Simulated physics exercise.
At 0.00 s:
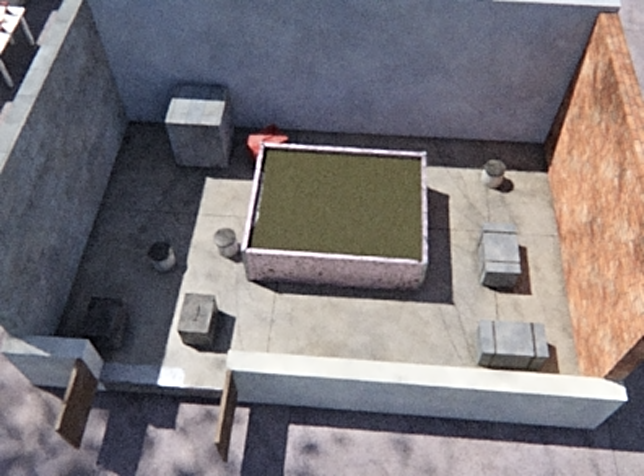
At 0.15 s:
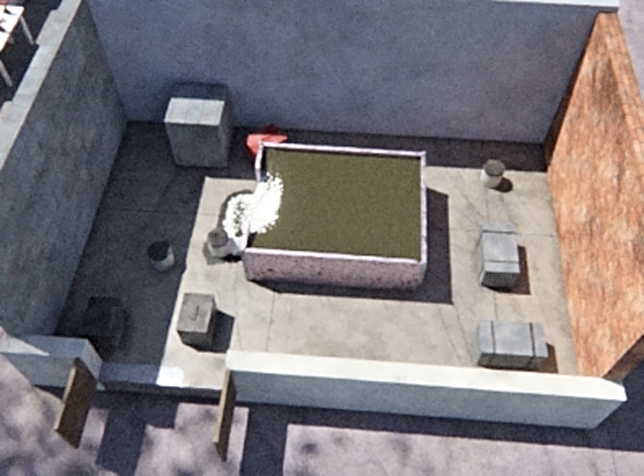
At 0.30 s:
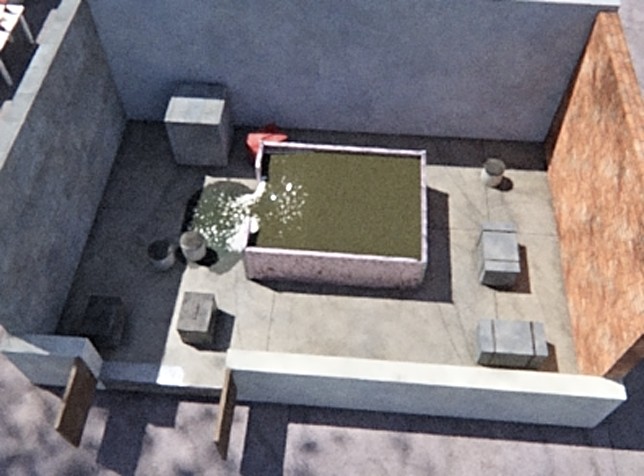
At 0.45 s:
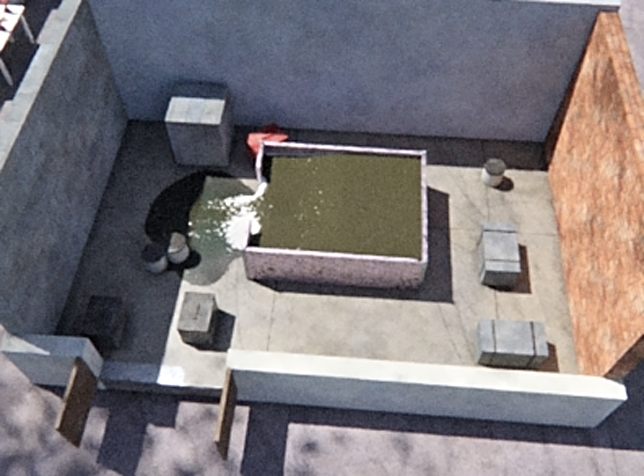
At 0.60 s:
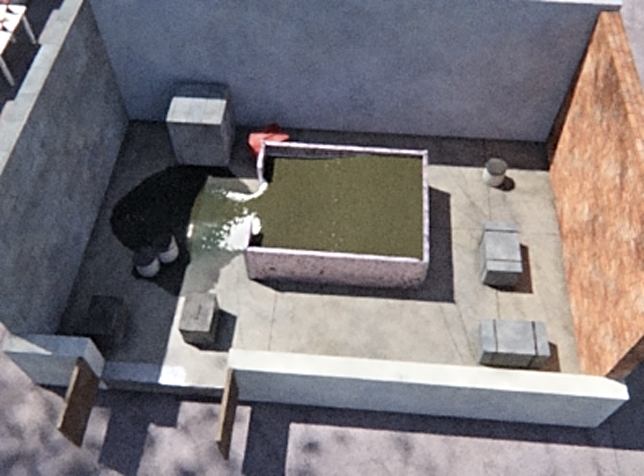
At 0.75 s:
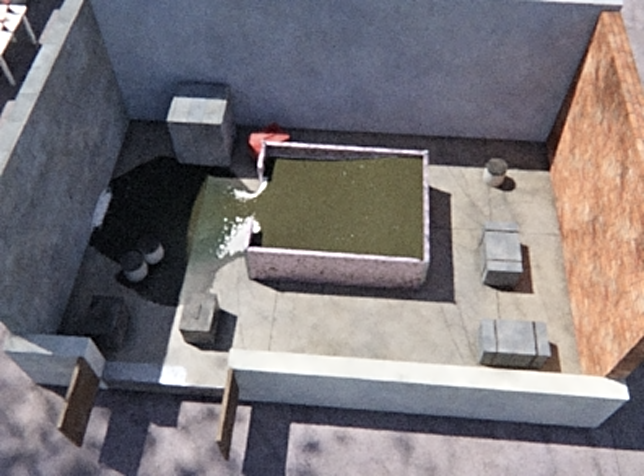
Murky green water bursts through the left side of a raised tank in a walled yard, foaming white onto the pale floor. It pushes a small round trunk leftward toward another, then spreads as a dark pool around both, shifting them left and reaching the left wall while the grey blocks stay put.
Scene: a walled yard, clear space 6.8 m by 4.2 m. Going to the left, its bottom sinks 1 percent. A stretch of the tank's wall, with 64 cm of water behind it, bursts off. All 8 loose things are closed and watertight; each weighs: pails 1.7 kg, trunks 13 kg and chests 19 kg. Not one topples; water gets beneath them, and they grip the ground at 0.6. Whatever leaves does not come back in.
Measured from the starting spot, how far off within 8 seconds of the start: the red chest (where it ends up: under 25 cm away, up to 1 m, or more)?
It remains in place.
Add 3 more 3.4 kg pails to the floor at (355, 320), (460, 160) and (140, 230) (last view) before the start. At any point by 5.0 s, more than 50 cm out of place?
Taking them in order: Not far enough, not far enough and far enough.
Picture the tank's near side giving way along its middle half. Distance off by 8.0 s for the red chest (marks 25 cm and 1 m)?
If that happened, the red chest creeps a small distance.
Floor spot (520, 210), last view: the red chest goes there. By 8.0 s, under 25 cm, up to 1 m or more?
Observed: Object is barely disturbed.
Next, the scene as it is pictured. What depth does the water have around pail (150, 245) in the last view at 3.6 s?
About 16 cm.
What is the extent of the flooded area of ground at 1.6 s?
Wet area: Approx. 11.5 m2.
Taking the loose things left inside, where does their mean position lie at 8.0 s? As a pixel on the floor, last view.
Around (379, 265).
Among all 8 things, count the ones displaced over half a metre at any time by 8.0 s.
That adds up to 4.
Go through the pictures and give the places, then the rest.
The red chest at (266, 138) rests on the ground; water covers 4.3 m2; 0 of 8 have shifted, in the first frame.
The red chest at (265, 138) rests on the ground; water covers 4.8 m2; 1 of 8 have shifted, in the second frame.
The red chest at (265, 137), on the bottom; 5.5 m2 under water; 1 of 8 have shifted, in the third frame.
The red chest at (266, 137), on the bottom; water covers 6.5 m2; 2 of 8 have shifted, in the fourth frame.
The red chest at (267, 137) rests on the ground; water covers 7.6 m2; 2 of 8 have shifted, in the fifth frame.
The red chest at (268, 137) rests on the ground; 8.6 m2 under water; 2 of 8 have shifted, in the sixth frame.
After 1.6 s the red chest is near (268, 137), 0.0 m from its start, aground; 0 of 8 are out; 2 afloat.
After 3.6 s the red chest is near (268, 137), 0.0 m from its start, aground; 1 of 8 are out; 1 afloat.
After 5.6 s the red chest is near (268, 137), 0.0 m from its start, aground; 2 of 8 are out; 1 afloat.
After 8.0 s the red chest is near (269, 136), 0.0 m from its start, aground; 2 of 8 are out; 0 afloat.
